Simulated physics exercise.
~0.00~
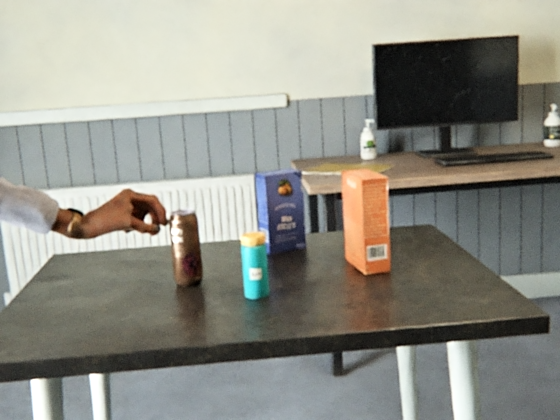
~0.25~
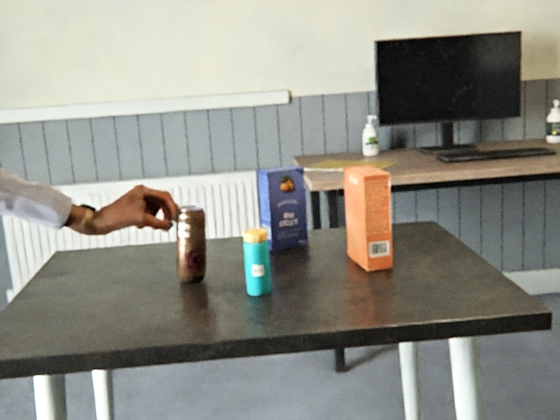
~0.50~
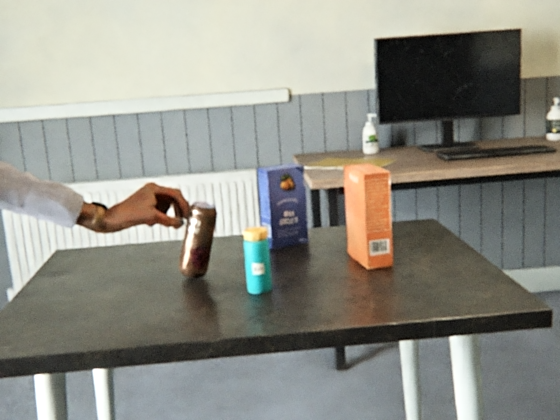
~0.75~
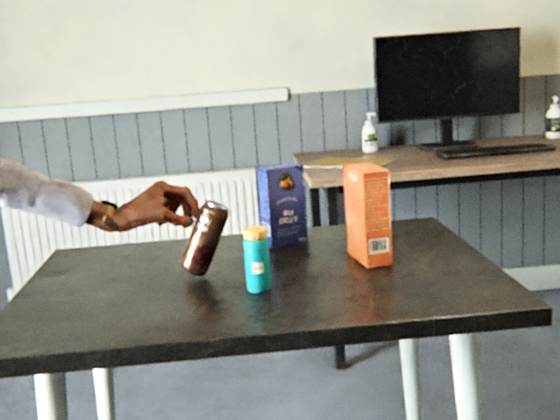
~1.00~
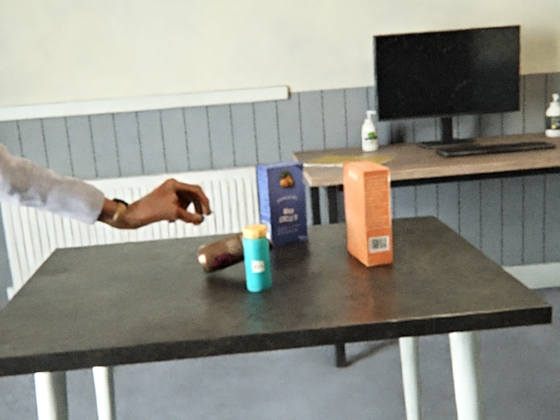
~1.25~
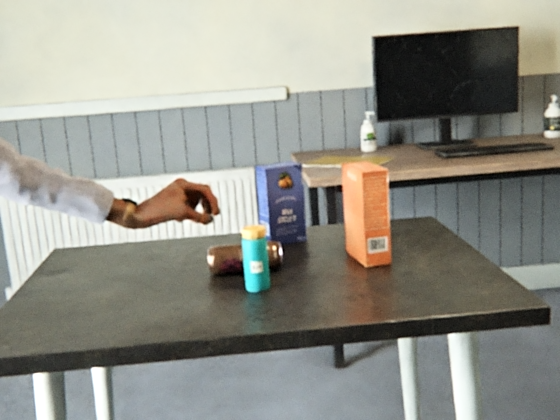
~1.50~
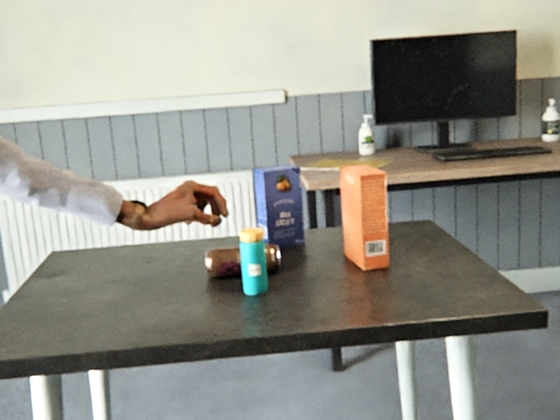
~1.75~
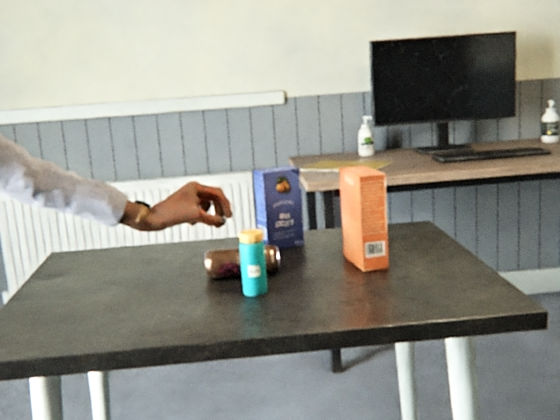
To begin with, a brown can stands upright on a dark table beside a turquoise shaker, with a blue packet and an orange packet further right, while a hand reaches in from the left. The fingers push near the top of the can, and it starts to lean to the right. It tilts further as the hand follows, then topples onto its side behind the shaker. The hand stays hovering above it. At the end, the can lies at rest on the table, partly hidden by the shaker, and the other items stand where they were.
